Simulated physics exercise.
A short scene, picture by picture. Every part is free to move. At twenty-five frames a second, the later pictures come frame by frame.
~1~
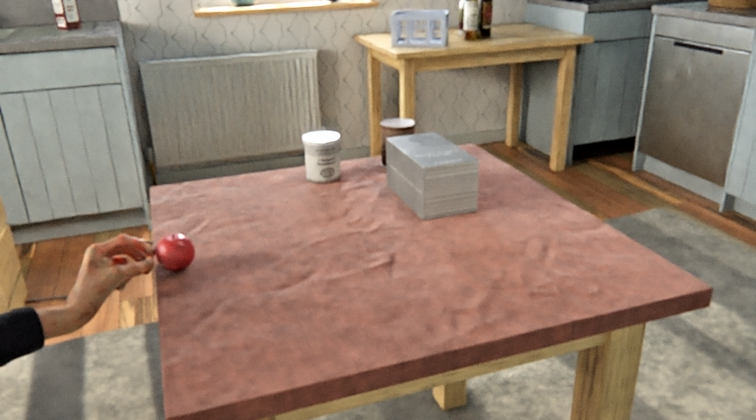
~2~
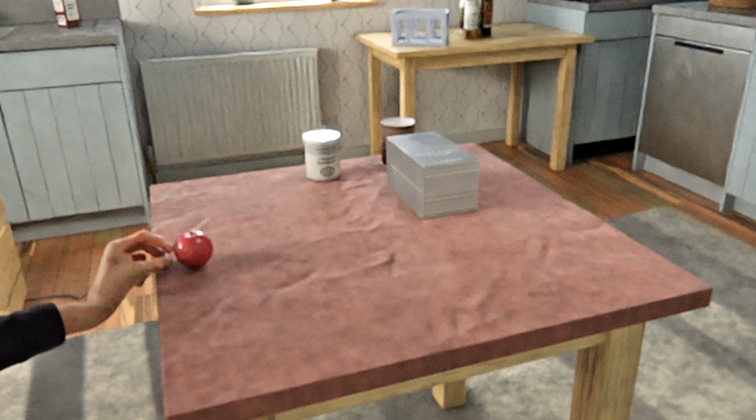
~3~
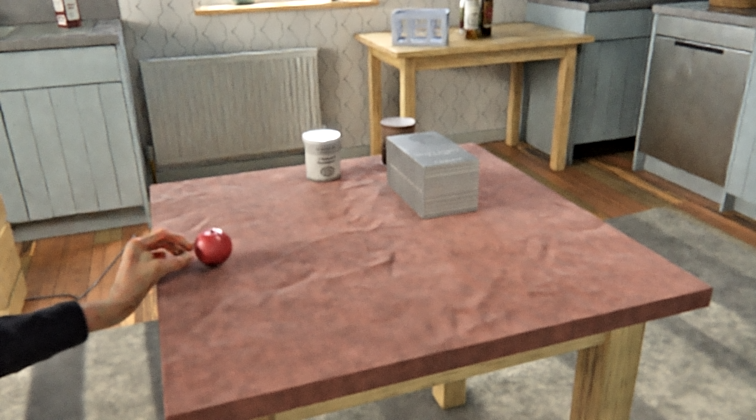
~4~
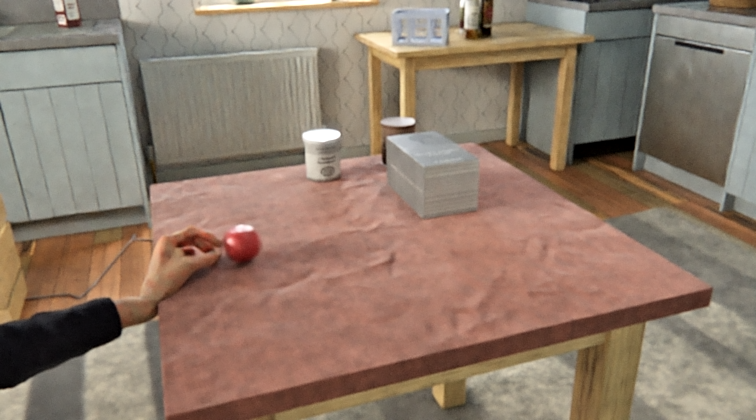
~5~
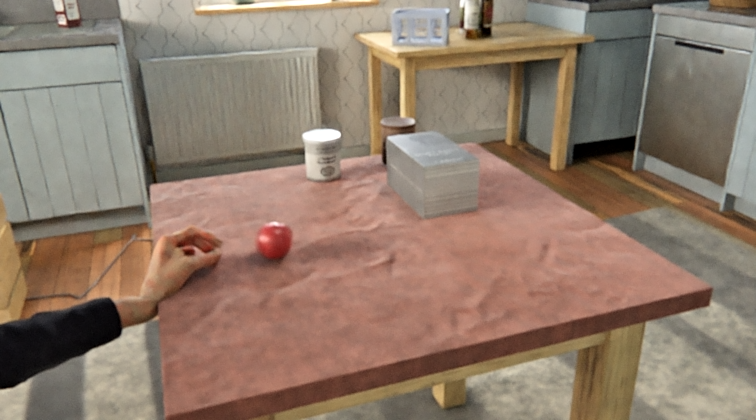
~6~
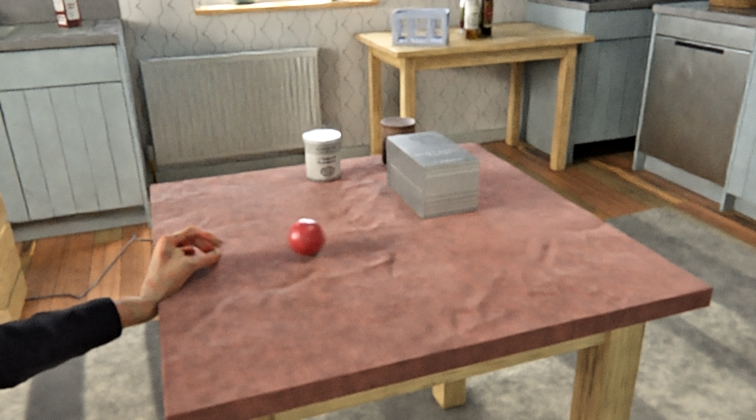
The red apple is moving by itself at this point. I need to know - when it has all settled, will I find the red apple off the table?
Yes, it will be off the table.
Then, 0.30 s later than the last frame, red apple moved well along near (522, 216).
Then, 0.70 s later than the last frame, red apple now off the table.
When it is over, off the table, red apple.
